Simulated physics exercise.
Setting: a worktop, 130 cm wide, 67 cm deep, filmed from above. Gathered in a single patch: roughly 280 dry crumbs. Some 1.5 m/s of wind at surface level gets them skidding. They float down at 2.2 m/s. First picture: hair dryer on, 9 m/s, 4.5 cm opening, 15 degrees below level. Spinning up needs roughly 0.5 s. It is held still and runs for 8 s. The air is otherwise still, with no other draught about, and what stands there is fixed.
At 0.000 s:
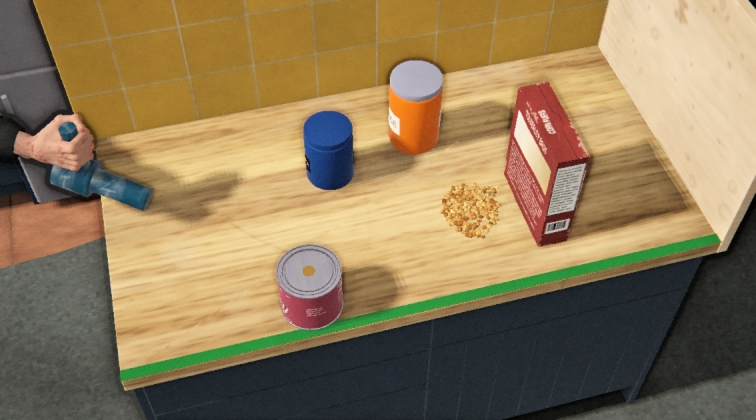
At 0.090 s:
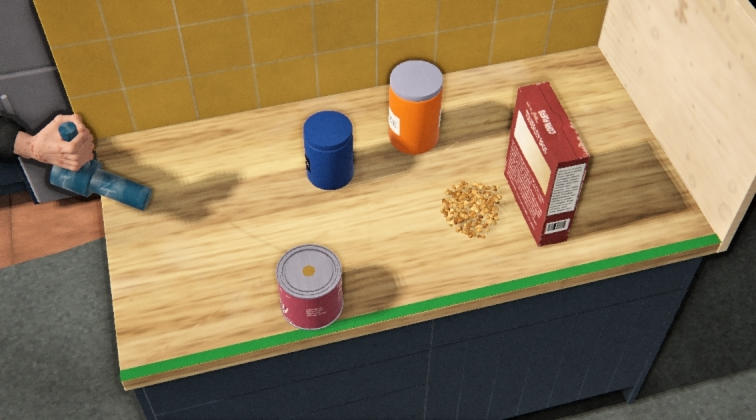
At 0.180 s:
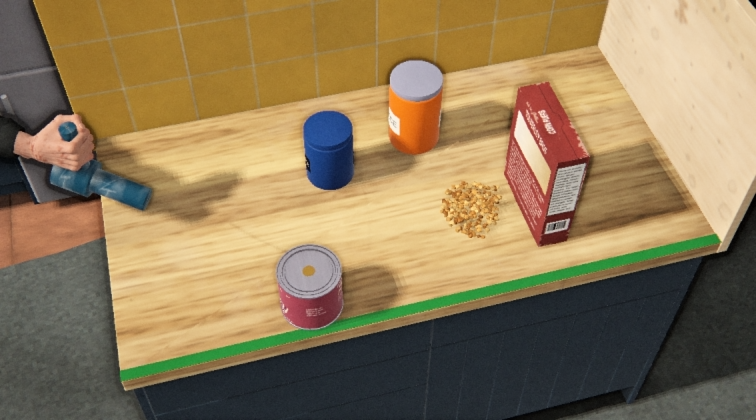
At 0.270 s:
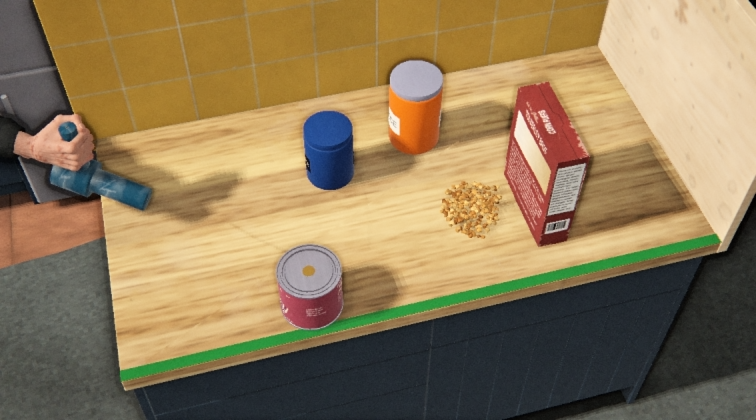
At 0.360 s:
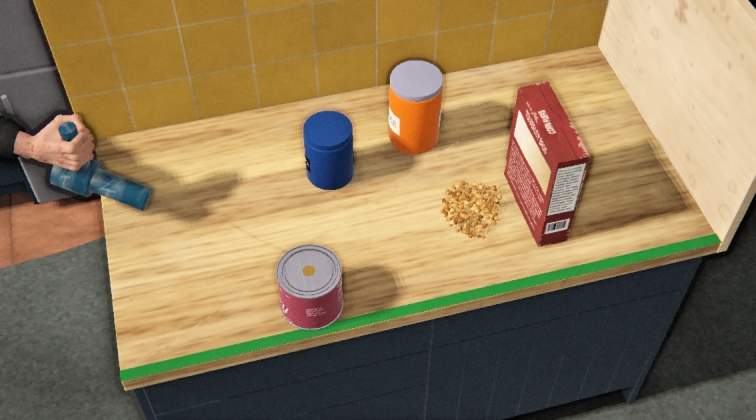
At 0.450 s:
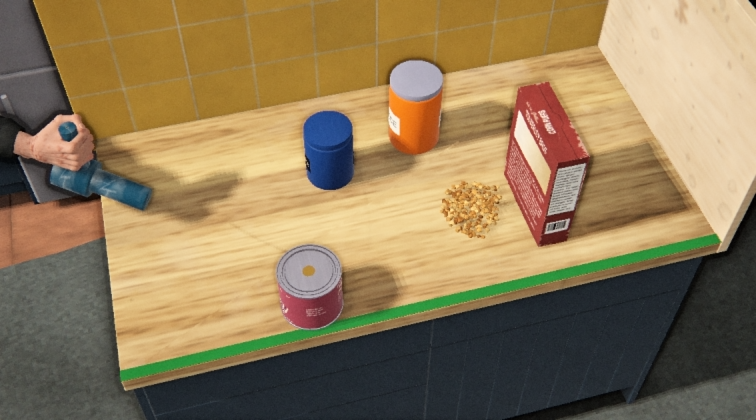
A hand holds a blue hair dryer still toward a motionless patch of dry crumbs.
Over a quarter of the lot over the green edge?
Not above a quarter.
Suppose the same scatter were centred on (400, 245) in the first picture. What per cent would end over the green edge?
Expected share: Near 80 %.
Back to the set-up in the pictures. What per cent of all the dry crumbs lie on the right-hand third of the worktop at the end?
I'd put it at about 70 percent.
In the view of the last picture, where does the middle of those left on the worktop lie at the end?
Look somewhere near (510, 203).
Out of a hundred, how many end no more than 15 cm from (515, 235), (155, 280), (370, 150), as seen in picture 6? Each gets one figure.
First spot near 90 %, second near 0 %, third near 0 %.
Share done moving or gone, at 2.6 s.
About 60 per cent.
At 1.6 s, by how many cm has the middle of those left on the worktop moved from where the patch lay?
The centre sits some 10 cm from where it began.
After 1.6 s the count stands so, 2 % are over the green edge; the middle of those still in play is near (510, 206).
After 2.6 s the count stands so, 4 % are over the green edge; the middle of those still in play is near (510, 206).
After 4.4 s the count stands so, 4 % are over the green edge; the middle of those still in play is near (510, 203).
After 8.0 s, at the end, 5 % are over the green edge; the middle of those still in play is near (510, 203).
